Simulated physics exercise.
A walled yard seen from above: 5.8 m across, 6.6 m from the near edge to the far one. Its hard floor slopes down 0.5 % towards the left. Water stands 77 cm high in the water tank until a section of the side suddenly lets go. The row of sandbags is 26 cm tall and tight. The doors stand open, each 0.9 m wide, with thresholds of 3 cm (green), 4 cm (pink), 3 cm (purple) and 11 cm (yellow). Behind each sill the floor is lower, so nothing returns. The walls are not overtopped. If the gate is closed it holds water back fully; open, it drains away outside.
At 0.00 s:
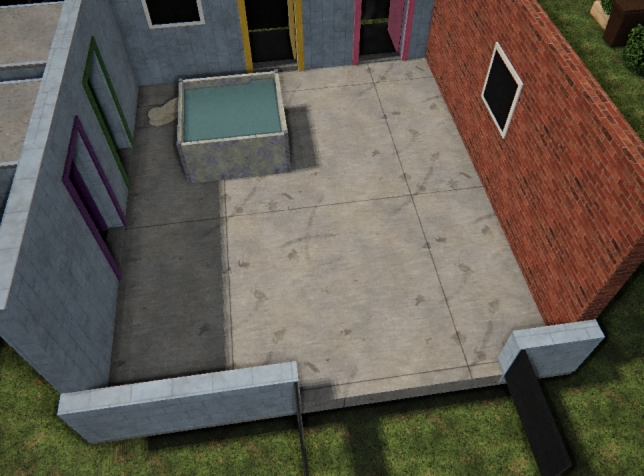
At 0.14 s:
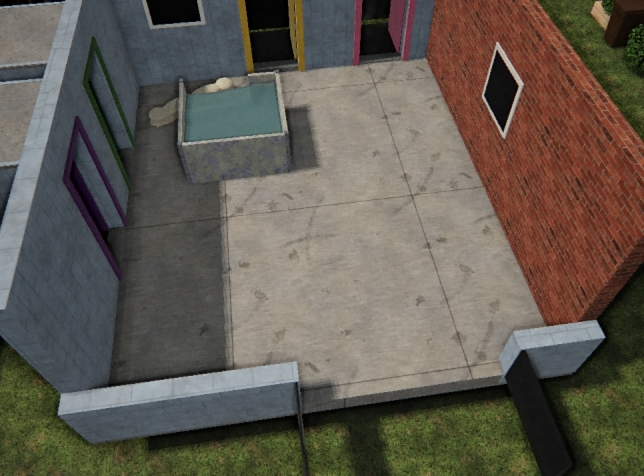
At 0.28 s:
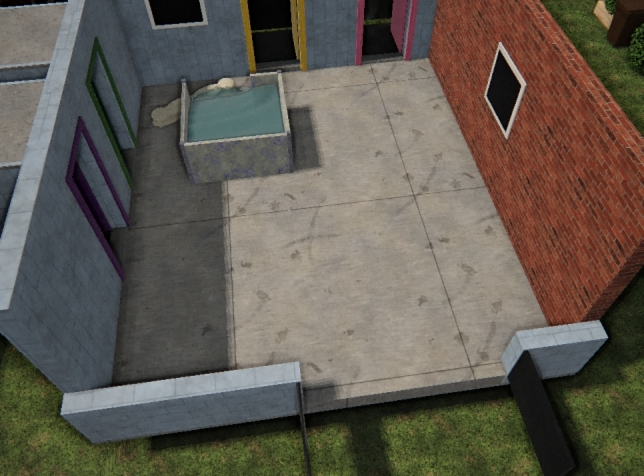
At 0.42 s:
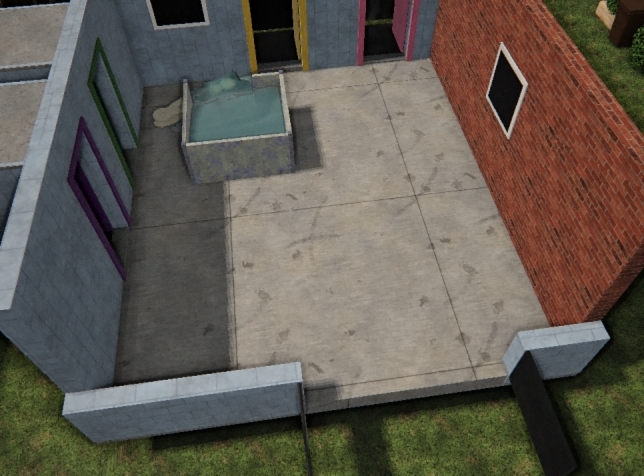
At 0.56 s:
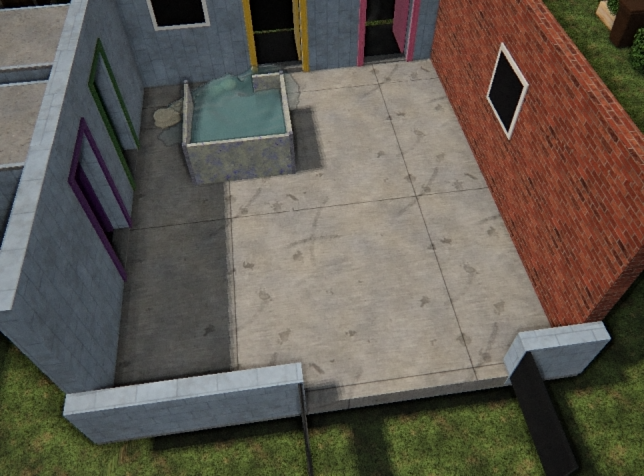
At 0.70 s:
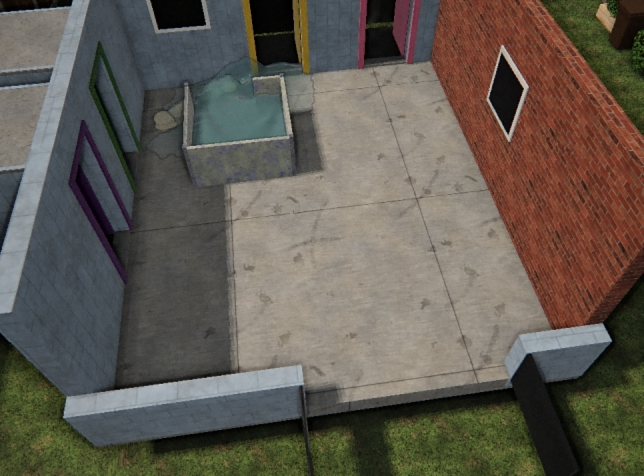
Water in a stone tank lay still, then broke out through its far side in a walled yard, churning as its level dropped and spreading thinly across the floor near the yellow-framed doorway.
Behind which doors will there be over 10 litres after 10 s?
The water let in: At the green door it goes over the limit; at the pink door it passes the limit; at the purple door it does not reach the limit; at the yellow door it exceeds the limit.
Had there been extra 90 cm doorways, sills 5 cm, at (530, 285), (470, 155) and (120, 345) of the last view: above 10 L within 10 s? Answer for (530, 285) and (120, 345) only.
In that order: Under, not over.
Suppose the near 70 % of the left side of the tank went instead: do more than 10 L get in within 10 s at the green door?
Then: Green over.
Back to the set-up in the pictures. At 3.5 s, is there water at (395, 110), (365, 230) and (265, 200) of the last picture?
In turn: Wet, still dry, dry.
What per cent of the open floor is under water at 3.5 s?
About 40 per cent.
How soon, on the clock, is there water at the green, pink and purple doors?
Arrival: Green 1.1 s, pink 1.2 s, purple 2.4 s.
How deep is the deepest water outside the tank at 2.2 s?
Roughly 34 cm.
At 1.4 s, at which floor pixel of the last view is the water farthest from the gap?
Around (405, 67).
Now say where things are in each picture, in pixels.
The water tank at (231, 110) is whole and still, 77 cm deep, in the first picture.
The front is at a hidden place, 0.7 m from the gap on the water tank's far side; 0.3 m2 of floor is under water; 77 cm left at the back of the water tank, in the second picture.
Water pours out on the water tank's far side and has run 0.9 m, to a hidden place; typically 23 cm deep outside, 76 cm at the water tank's back, in the third picture.
Water pours out on the water tank's far side and has run 1.4 m, to a hidden place; typically 11 cm deep outside, 68 cm at the water tank's back, in the fourth picture.
The front is at (287, 74), 1.7 m from the gap on the water tank's far side; 2.5 m2 of floor is under water; 66 cm left at the back of the water tank, in the fifth picture.
The front is at (308, 75), 2.0 m from the gap on the water tank's far side; 3.1 m2 of floor is under water; 64 cm left at the back of the water tank, in the sixth picture.
After 1.4 s water covers 15 % of the floor and is deepest (51 cm) near (201, 117); green door 4 cm at the sill, 0 L in, pink door 4 cm at the sill, 0 L in, purple door not reached, yellow door 26 cm at the sill, 63 L in.
After 2.2 s water covers 30 % of the floor and is deepest (34 cm) near (201, 117); green door 7 cm at the sill, 6 L in, pink door 7 cm at the sill, 0 L in, purple door not reached, yellow door 20 cm at the sill, 117 L in.
After 3.5 s water covers 40 % of the floor and is deepest (26 cm) near (201, 117); green door 3 cm at the sill, 13 L in, pink door 8 cm at the sill, 4 L in, purple door 4 cm at the sill, 0 L in, yellow door 16 cm at the sill, 146 L in.
After 6.0 s water covers 75 % of the floor and is deepest (18 cm) near (201, 117); green door 4 cm at the sill, 16 L in, pink door 8 cm at the sill, 37 L in, purple door 3 cm at the sill, 2 L in, yellow door 10 cm at the sill, 161 L in.
After 10.0 s water covers 95 % of the floor and is deepest (10 cm) near (201, 117); green door 3 cm at the sill, 17 L in, pink door 6 cm at the sill, 68 L in, purple door 3 cm at the sill, 2 L in, yellow door 6 cm at the sill, 162 L in.
